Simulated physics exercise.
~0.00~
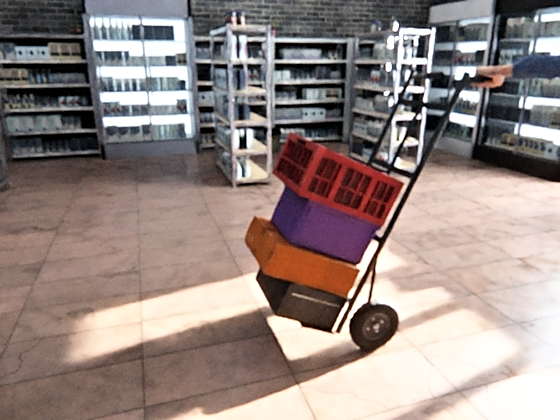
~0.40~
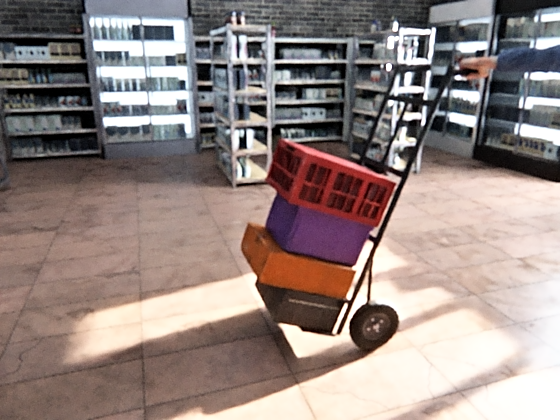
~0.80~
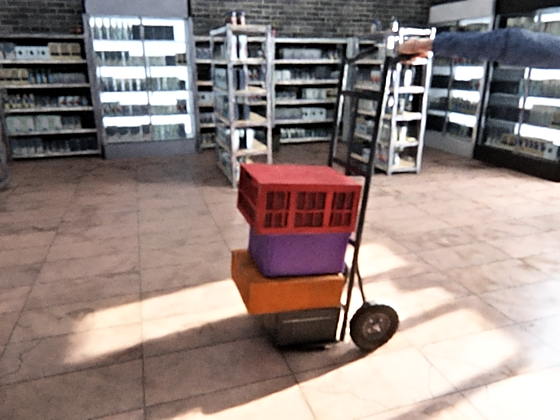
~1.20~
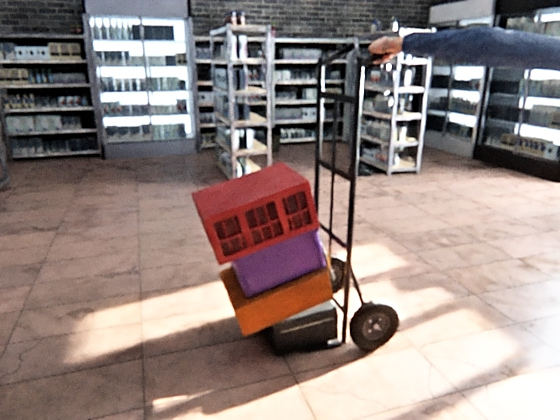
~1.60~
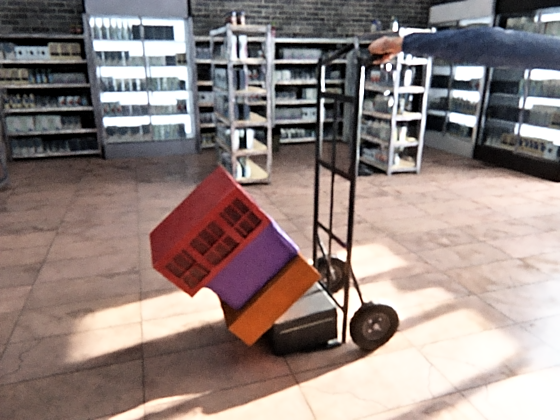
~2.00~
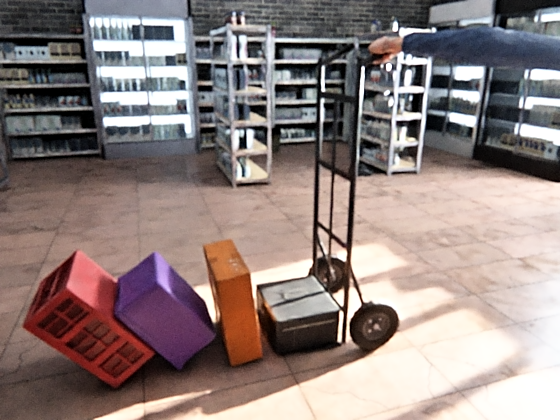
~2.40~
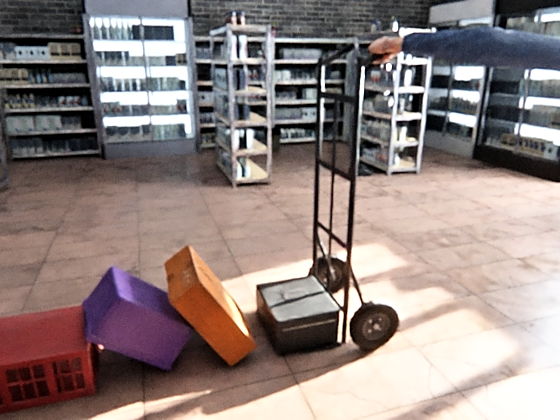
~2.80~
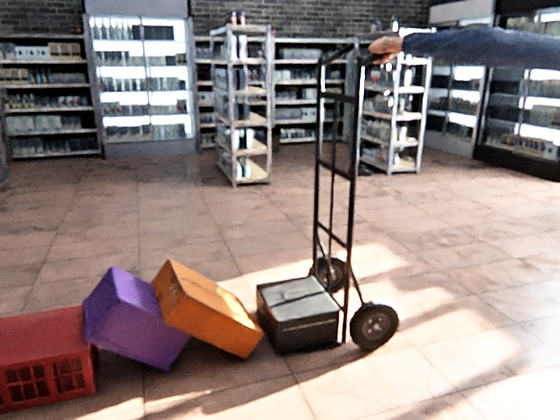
A stack of boxes topples left off a righted hand truck, leaving only the bottom one upright.
